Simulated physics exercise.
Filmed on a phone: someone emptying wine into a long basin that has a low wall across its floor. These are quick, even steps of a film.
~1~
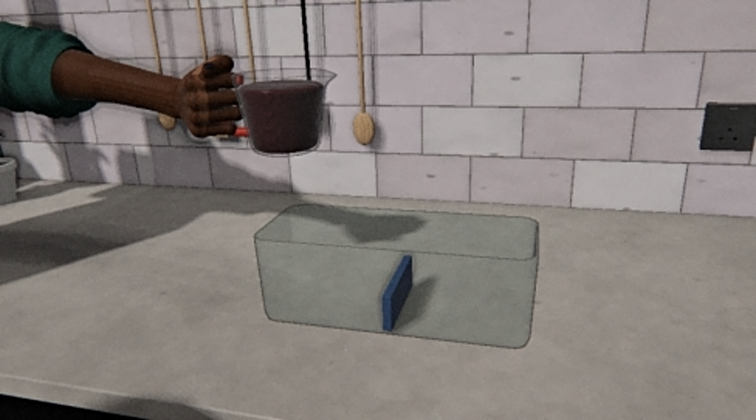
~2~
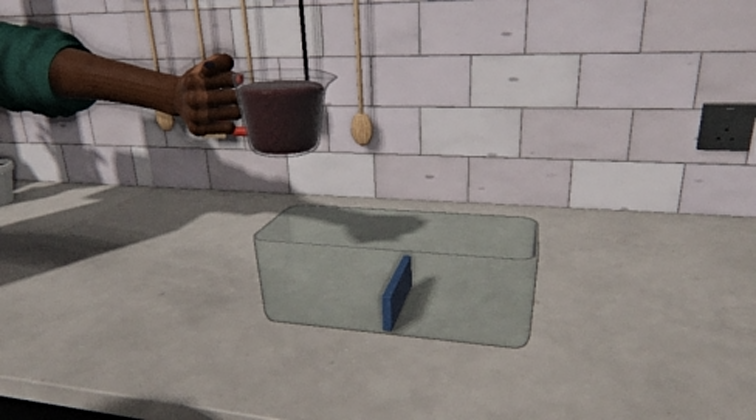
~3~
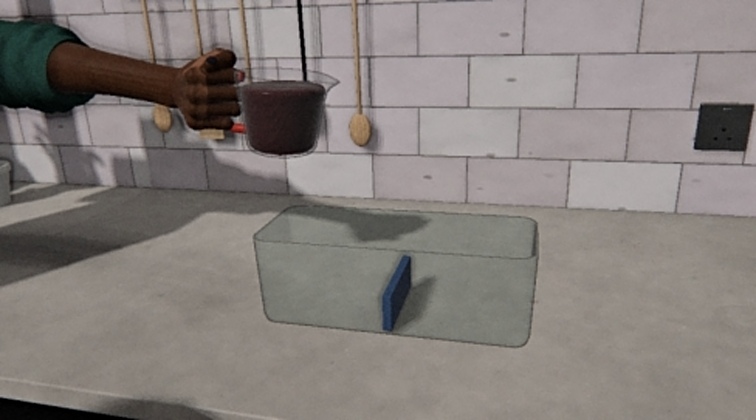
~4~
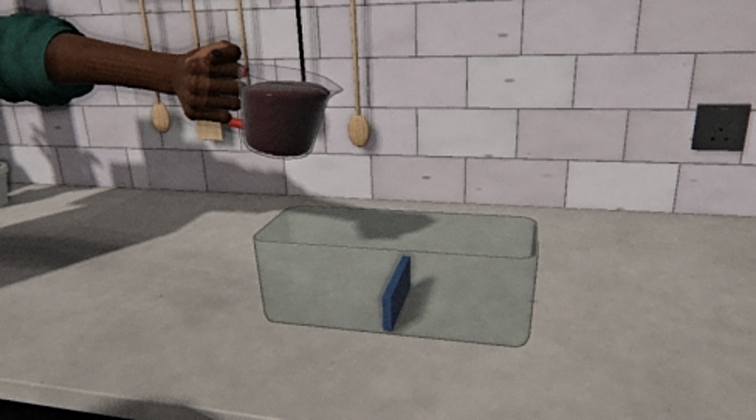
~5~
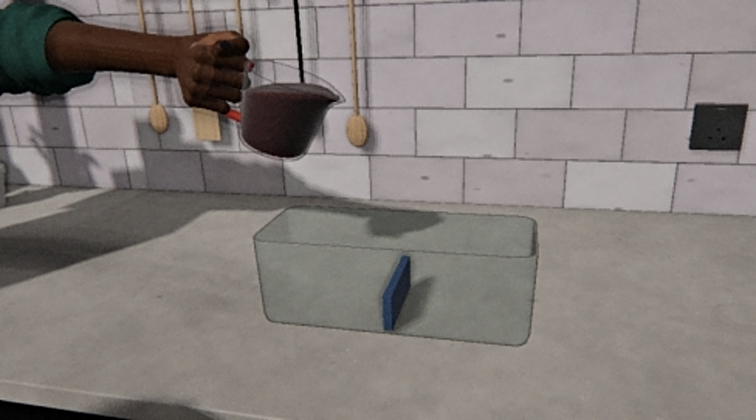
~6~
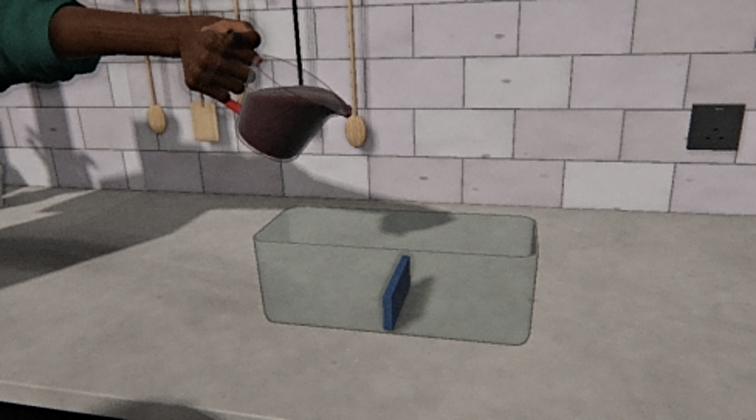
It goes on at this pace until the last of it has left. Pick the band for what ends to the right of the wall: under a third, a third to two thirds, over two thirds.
The share right of the wall is less than a third.
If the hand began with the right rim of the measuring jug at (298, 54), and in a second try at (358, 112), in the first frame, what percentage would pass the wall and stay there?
In turn 5 and 35 in a hundred.
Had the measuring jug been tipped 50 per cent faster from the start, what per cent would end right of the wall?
Close to 15 per cent.
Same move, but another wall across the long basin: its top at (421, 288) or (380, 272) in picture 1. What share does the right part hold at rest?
The first gives 10 %, the second 50 %.
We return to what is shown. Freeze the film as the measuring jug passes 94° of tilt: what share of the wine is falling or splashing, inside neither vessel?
Some 30 per cent.
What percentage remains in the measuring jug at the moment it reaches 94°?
About 35 per cent.
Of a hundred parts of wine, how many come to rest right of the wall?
It comes to 20 per cent or so.
A moment on, the measuring jug is tipped on its side and 37 per cent is still to pour, 18 is left of the wall and 15 right of it.
Next, the measuring jug is tipped right over and 3 per cent is still to pour, 70 is left of the wall and 20 right of it.
Then the measuring jug is tipped right over and 0 per cent is still to pour, 75 is left of the wall and 22 right of it.
Later the measuring jug is tipped right over and 0 per cent is still to pour, 75 is left of the wall and 22 right of it.
In the end 75 per cent lies left of the wall, 22 right of it and 3 outside.
